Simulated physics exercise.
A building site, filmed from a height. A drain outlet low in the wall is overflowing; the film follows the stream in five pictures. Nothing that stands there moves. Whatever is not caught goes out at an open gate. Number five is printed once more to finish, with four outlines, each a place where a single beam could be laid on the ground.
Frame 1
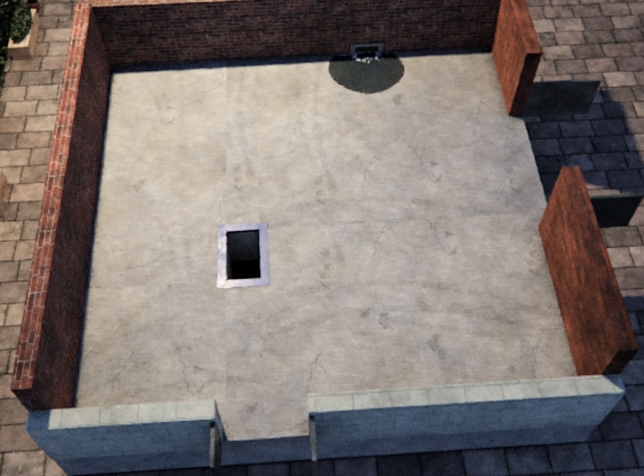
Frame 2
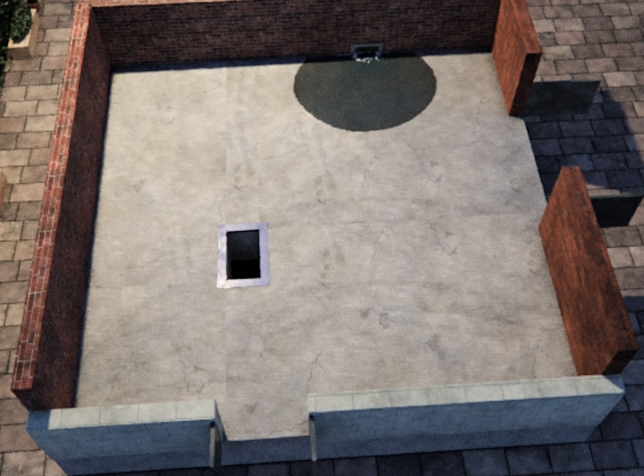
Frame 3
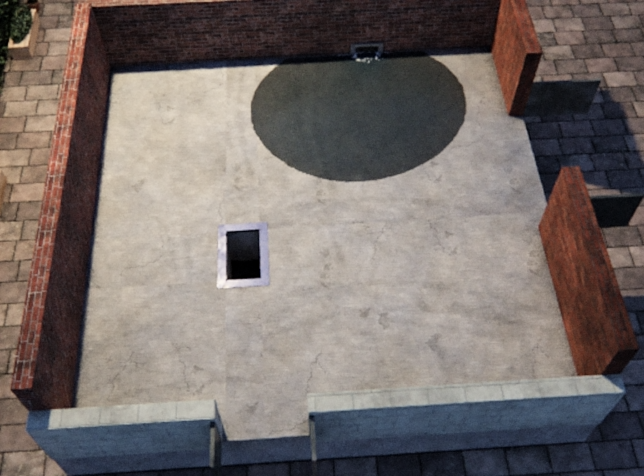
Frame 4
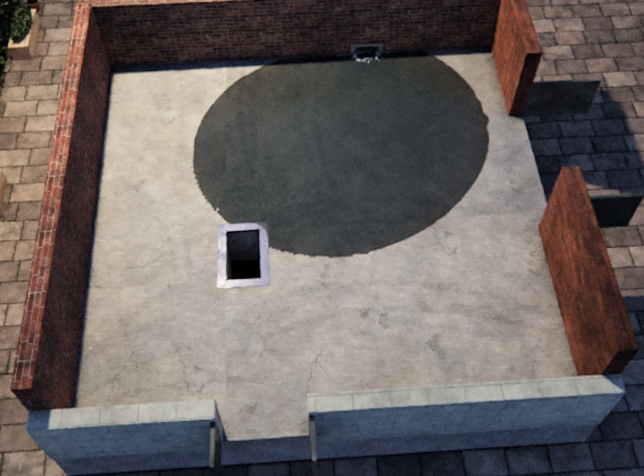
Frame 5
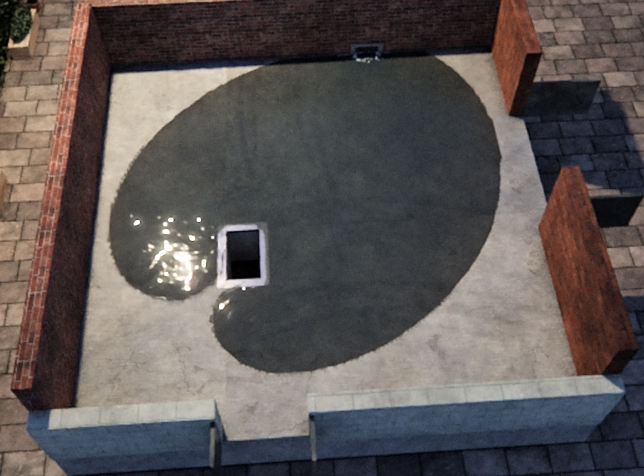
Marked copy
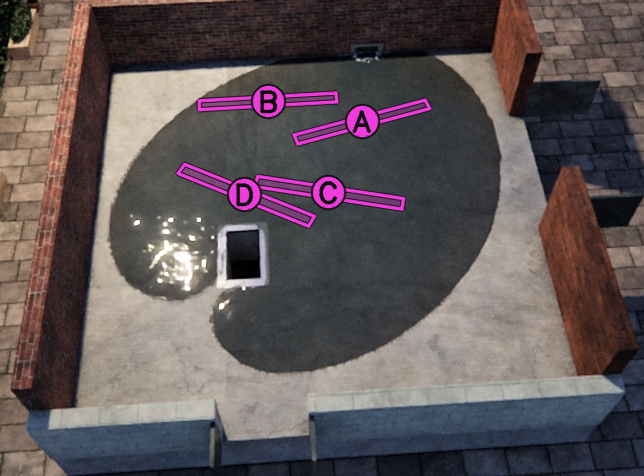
On a walled building site seen from above, dark water spread from an opening at the back wall in a widening round pool, reached the square drain, and crept around both sides of it.
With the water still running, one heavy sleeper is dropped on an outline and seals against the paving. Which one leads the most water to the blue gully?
B works best here.
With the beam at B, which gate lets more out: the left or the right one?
The left one.
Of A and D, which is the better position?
The answer is A.
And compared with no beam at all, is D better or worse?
Position D is worse.
On the marked copy, A from (296, 139) to (427, 104); B from (199, 105) to (336, 97); C from (256, 181) to (402, 203); D from (181, 168) to (311, 221).
With A, about 14 % of the stream runs into the blue gully, about 76 % out by the gates.
With B, about 22 % of the stream runs into the blue gully, about 68 % out by the gates.
With C, about 11 % of the stream runs into the blue gully, about 79 % out by the gates.
With D, about 9 % of the stream runs into the blue gully, about 79 % out by the gates.
